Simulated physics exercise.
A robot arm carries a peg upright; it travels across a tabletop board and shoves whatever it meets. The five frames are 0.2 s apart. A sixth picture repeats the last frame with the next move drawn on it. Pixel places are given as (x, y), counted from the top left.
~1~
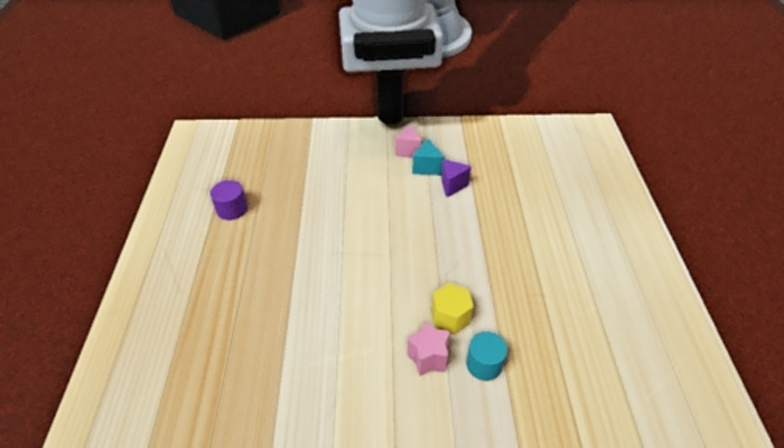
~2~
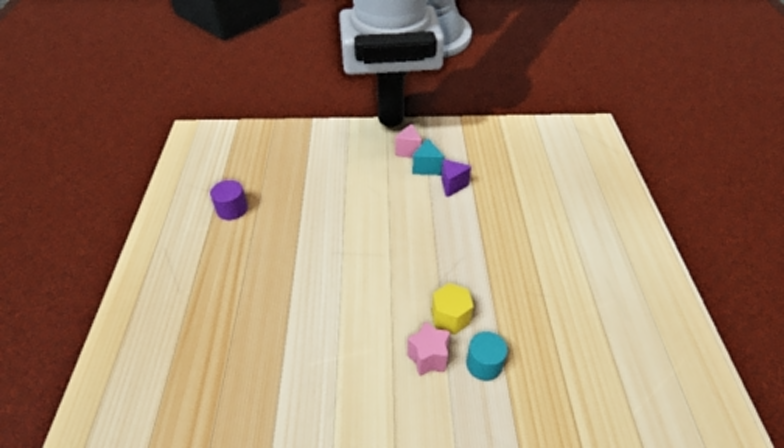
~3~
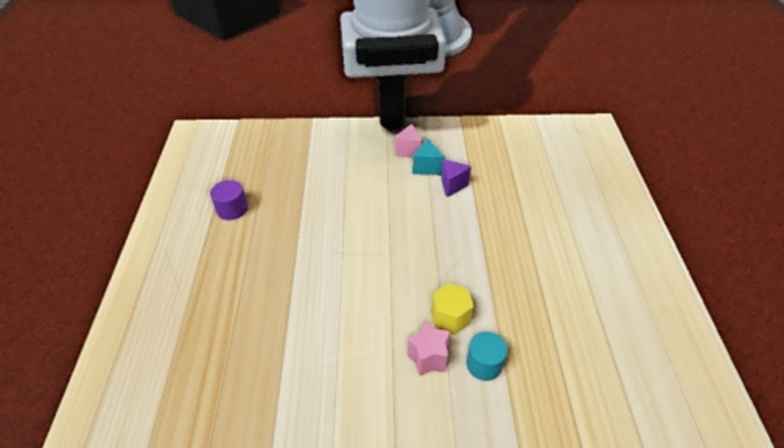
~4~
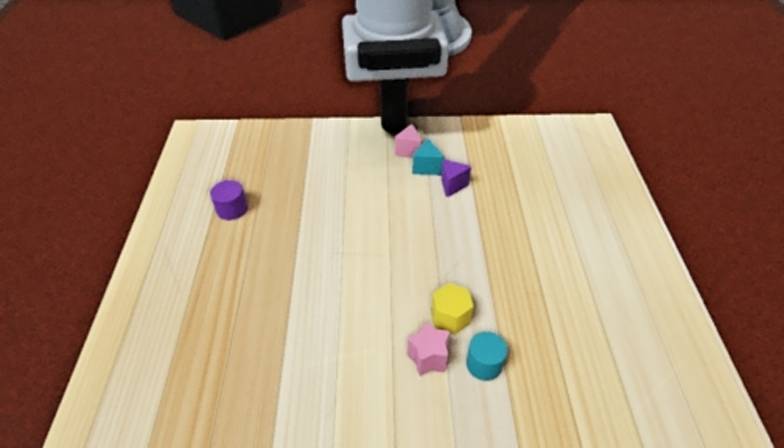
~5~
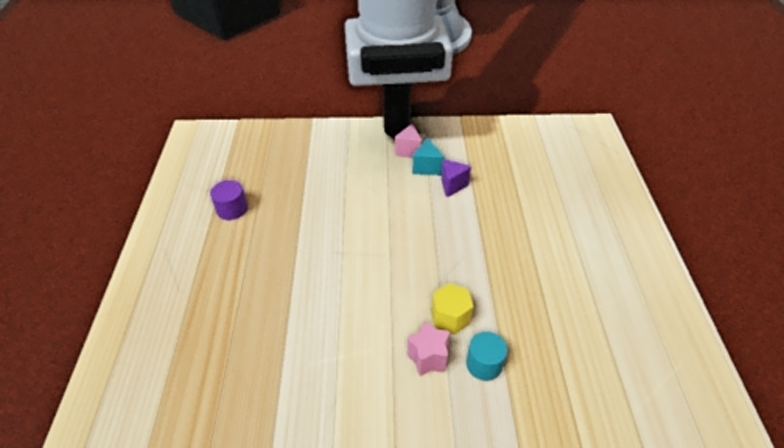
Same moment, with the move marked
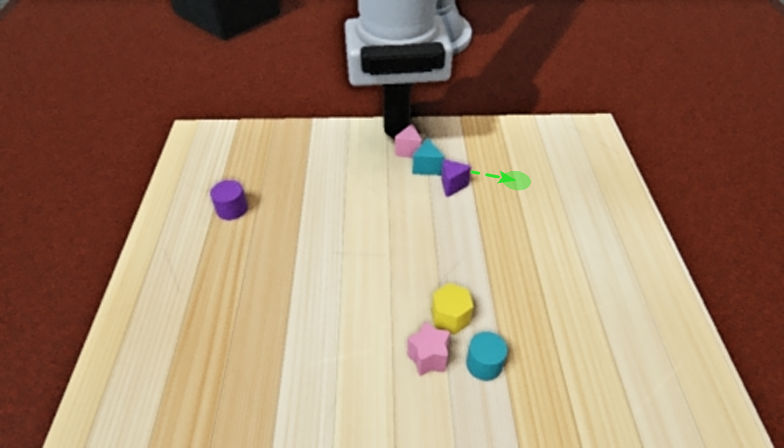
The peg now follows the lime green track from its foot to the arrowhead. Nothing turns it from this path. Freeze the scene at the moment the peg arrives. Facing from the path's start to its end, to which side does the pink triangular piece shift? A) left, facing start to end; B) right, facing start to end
Answer: B.
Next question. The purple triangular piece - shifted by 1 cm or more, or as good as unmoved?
It gets pushed out of place.
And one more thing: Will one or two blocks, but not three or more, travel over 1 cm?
I expect not.
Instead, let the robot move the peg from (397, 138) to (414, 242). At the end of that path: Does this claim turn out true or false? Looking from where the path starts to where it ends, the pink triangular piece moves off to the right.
The statement is incorrect.
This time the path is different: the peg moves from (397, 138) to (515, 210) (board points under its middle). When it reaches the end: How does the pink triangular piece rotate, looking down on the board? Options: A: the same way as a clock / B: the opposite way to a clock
The correct letter is A.
The line goes from (397, 138) via (424, 161) and (469, 171), ending at (516, 180).
What follows on the original path. One third of the way, peg (424, 154); pink triangular piece (422, 158), turned 40° clockwise; turquoise triangular piece (443, 157); purple triangular piece (461, 173).
Two thirds of the way, peg (472, 164); pink triangular piece (425, 160), turned 65° clockwise; turquoise triangular piece (480, 169), turned 60° clockwise; purple triangular piece (465, 182), turned 25° clockwise.
At the end, peg (518, 172); pink triangular piece (425, 160), turned 65° clockwise; turquoise triangular piece (487, 172), turned 75° clockwise; purple triangular piece (465, 182), turned 25° clockwise.
